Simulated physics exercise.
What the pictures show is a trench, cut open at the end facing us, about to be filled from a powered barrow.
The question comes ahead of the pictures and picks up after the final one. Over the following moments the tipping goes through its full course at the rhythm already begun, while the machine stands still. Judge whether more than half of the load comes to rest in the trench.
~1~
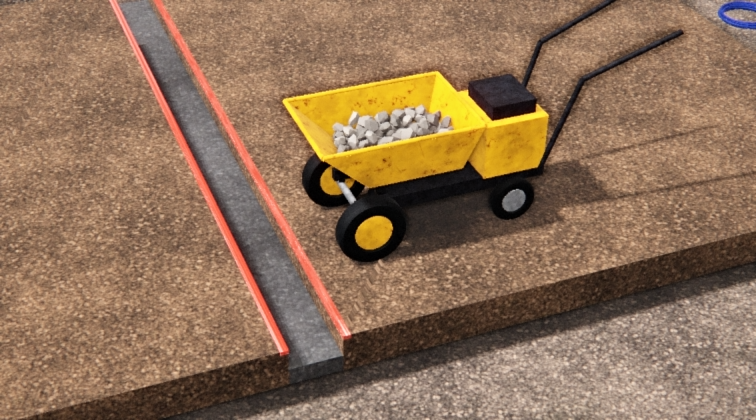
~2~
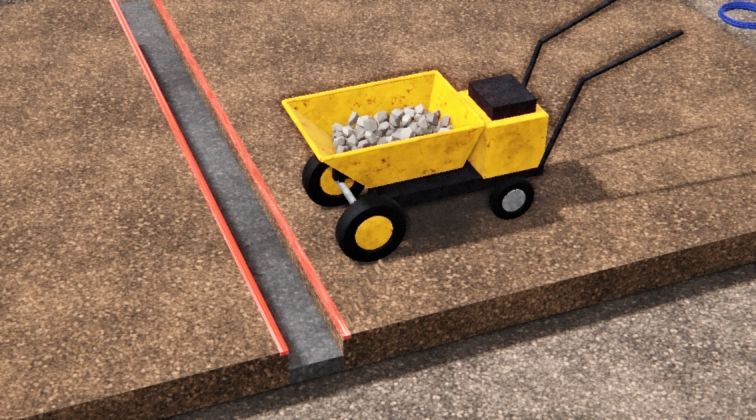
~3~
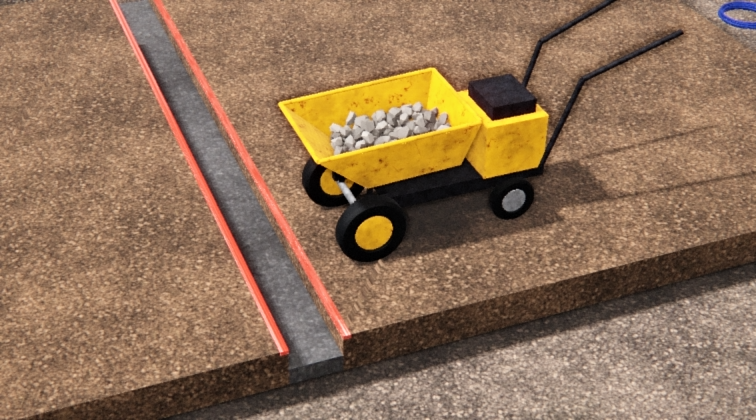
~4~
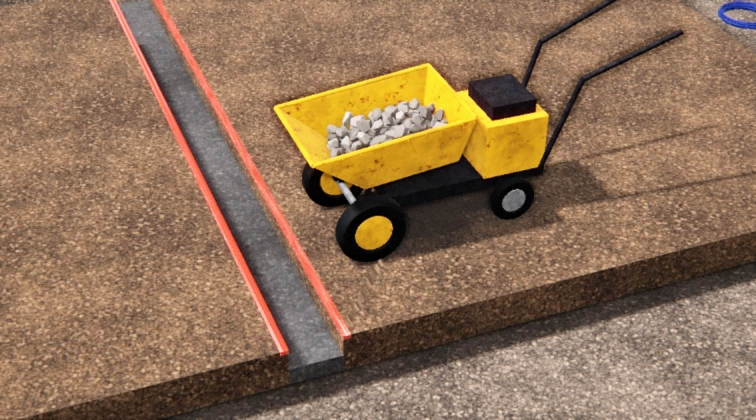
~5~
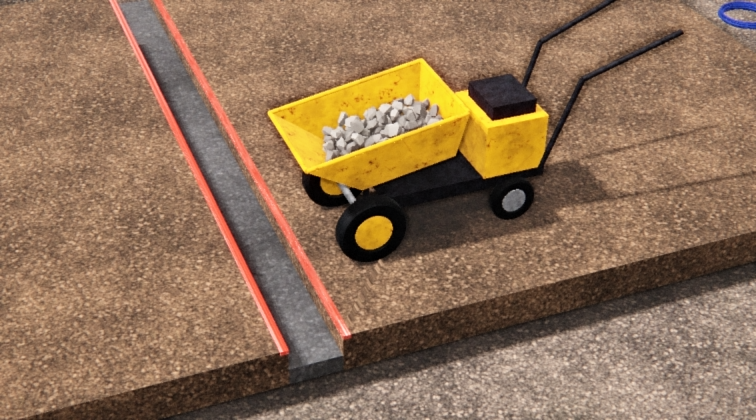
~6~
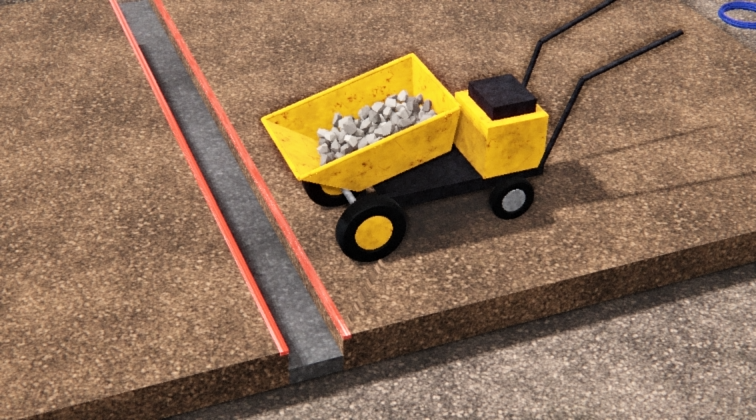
It does not; less than half does.
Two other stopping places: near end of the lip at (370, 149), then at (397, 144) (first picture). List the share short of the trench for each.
The first spot yields roughly 0 percent, the second roughly 20 percent.
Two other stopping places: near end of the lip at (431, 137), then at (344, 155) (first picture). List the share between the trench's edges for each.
In turn 20 and 70 in a hundred.
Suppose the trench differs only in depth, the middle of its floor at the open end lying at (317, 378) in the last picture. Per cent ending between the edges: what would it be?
The share comes out near 20 percent.
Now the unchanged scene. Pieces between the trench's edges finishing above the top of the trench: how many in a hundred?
Estimate: Around 5 %.
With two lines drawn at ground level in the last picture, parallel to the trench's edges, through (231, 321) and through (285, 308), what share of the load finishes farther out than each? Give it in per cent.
Roughly 30 and 70 percent.
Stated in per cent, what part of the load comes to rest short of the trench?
0 %.
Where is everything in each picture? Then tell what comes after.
Lip of the skip at (323, 159), level; top of the load at (385, 128), broken stones; first edge of the trench at (326, 298); far edge at (265, 313), the trench over half as wide as the skip, and about half as deep as wide, in the first picture.
Lip of the skip at (322, 160), level; top of the load at (402, 132), in the second picture.
Lip of the skip at (319, 162), tipped barely; top of the load at (399, 131), in the third picture.
Lip of the skip at (313, 166), tipped a little; top of the load at (409, 125), in the fourth picture.
Lip of the skip at (307, 172), tipped a little; top of the load at (411, 117), in the fifth picture.
Lip of the skip at (300, 179), tipped clearly; top of the load at (411, 122); first edge of the trench at (326, 298); far edge at (265, 313), in the sixth picture.
Soon after the last picture, skip tipped steeply; all in the skip.
A little later, skip tipped steeply; most in the skip; a stray few in or heaped over the trench; a small part beyond it.
Later still, skip tipped right over; about a quarter in the skip; a small part in or heaped over the trench; about two thirds beyond it.
By the end, skip tipped right over; about a quarter in the skip; about a quarter in or heaped over the trench; about two thirds beyond it.
